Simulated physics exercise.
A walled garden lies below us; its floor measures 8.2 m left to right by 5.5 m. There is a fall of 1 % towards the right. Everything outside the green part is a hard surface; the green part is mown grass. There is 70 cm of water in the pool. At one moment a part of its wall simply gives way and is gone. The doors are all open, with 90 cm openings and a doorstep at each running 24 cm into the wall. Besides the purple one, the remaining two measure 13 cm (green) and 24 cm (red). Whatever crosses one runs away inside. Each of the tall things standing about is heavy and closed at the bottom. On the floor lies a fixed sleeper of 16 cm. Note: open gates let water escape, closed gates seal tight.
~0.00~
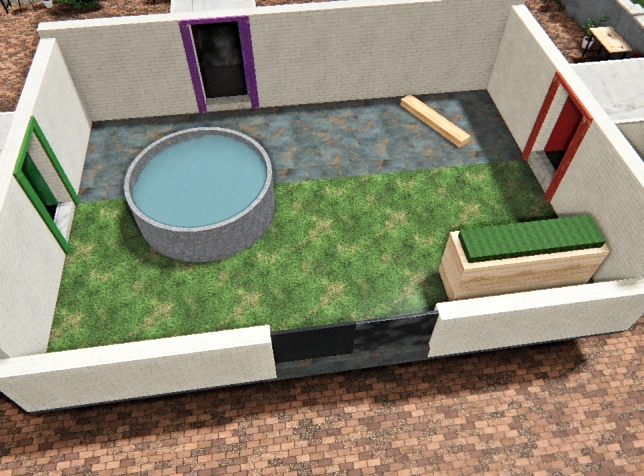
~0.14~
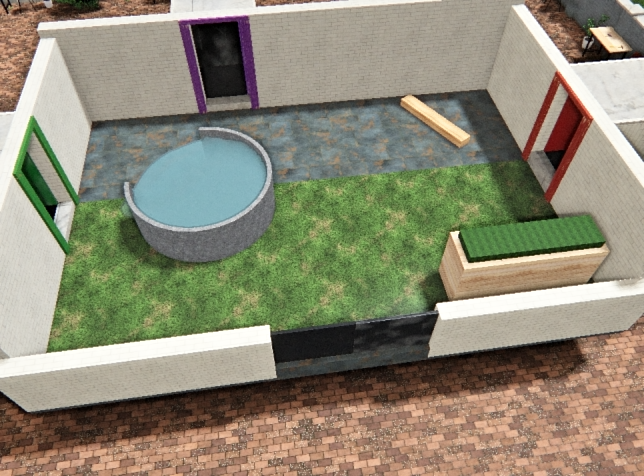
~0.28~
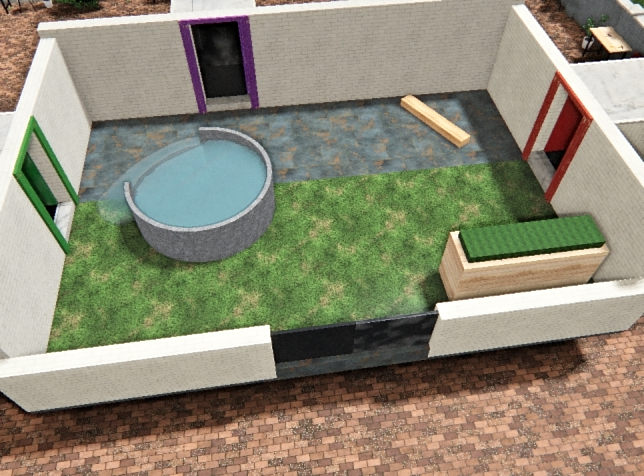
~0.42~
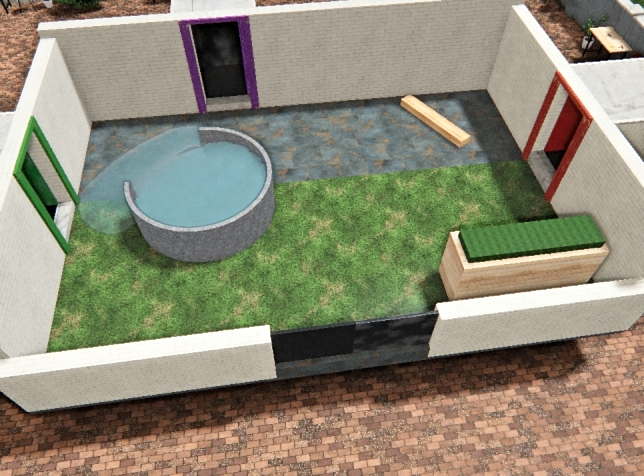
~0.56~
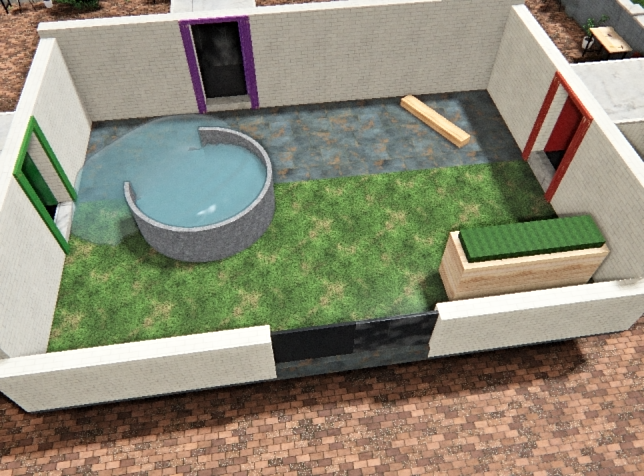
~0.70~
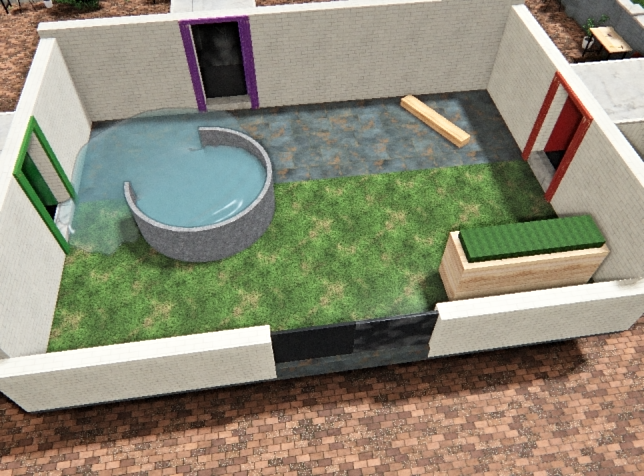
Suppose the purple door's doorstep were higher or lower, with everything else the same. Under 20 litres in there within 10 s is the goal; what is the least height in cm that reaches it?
Close to 12.5 cm is just enough.
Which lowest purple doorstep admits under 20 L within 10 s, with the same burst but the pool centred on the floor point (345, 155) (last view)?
Then roughly 23 cm.
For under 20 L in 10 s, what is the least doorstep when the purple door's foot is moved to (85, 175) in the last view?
Roughly 33 cm.
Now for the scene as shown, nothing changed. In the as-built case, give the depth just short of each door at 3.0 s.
Door by door in cm - green 17, purple 18, red 0.
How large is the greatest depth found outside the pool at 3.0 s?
Around 28 centimetres.
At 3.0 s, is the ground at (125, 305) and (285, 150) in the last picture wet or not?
In that order: Wet, under water.
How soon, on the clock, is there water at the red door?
It gets to red at 5.0 s.
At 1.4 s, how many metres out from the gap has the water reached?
3.0 metres.
After 1.4 s water covers 15 % of the floor, deepest (66 cm) near (91, 130); 12 cm at the purple door, 0 litres in over its 16 cm doorstep.
After 3.0 s water covers 35 % of the floor, deepest (28 cm) near (163, 168); 18 cm at the purple door, 2 litres in over its 16 cm doorstep.
After 10.0 s water covers 95 % of the floor, deepest (10 cm) near (558, 245); 6 cm at the purple door, 5 litres in over its 16 cm doorstep.
At the purple door as built, the water arrived by 0.8 s and peaked near 18 cm at 2.8 s.
Run again over the same 10 s with other heights there, 31 litres in over 11 cm, 8 litres over 15 cm. The limit of 20 litres is kept from about 12.5 cm up.
